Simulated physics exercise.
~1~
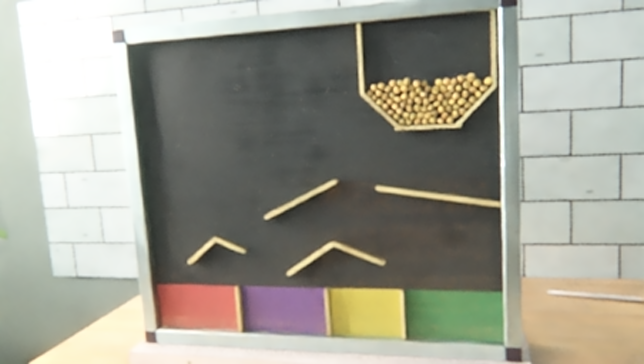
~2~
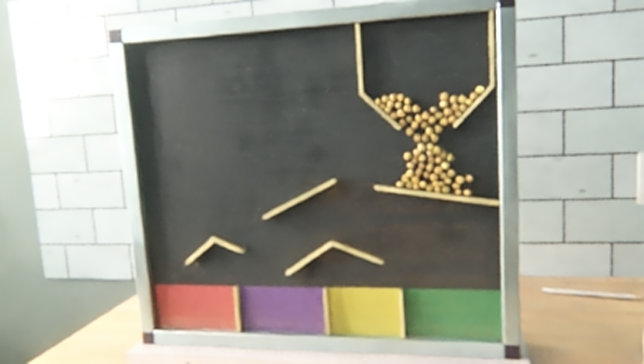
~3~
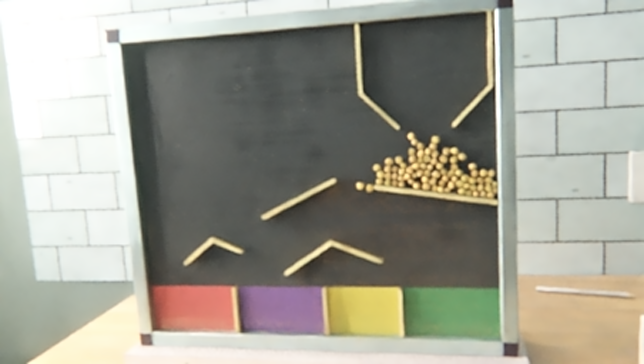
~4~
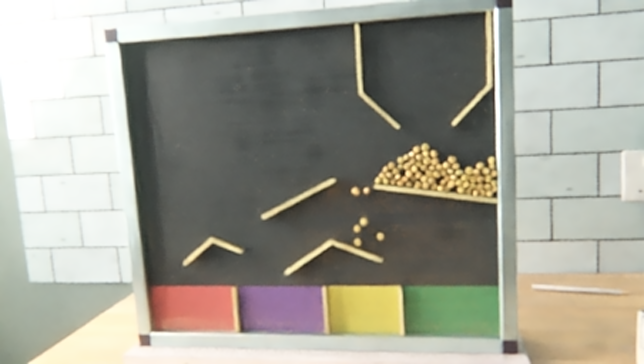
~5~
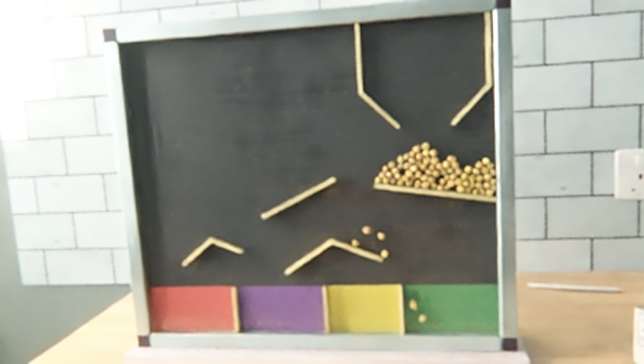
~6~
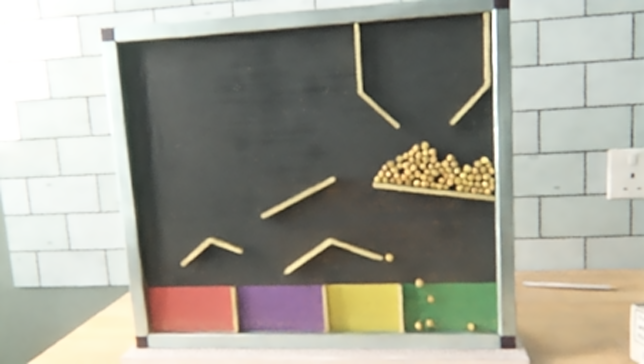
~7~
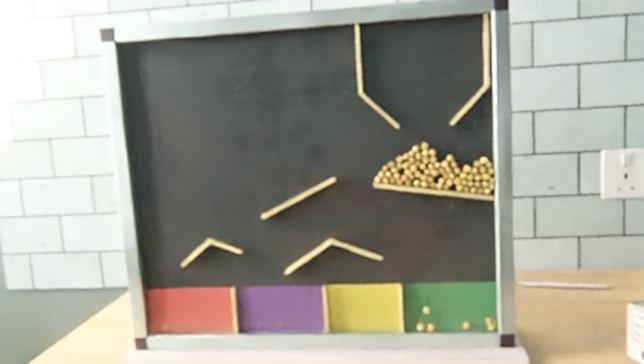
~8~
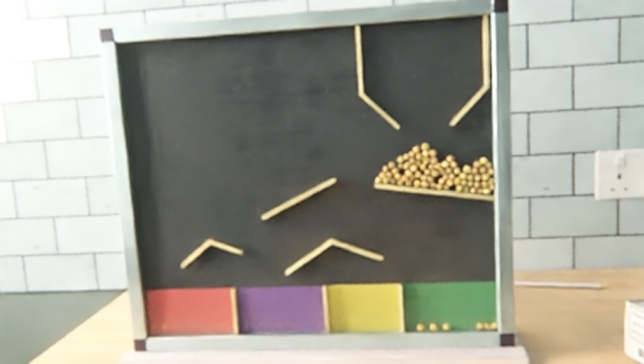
On an upright black board, chickpeas drop onto a ledge and a few reach the green bin.
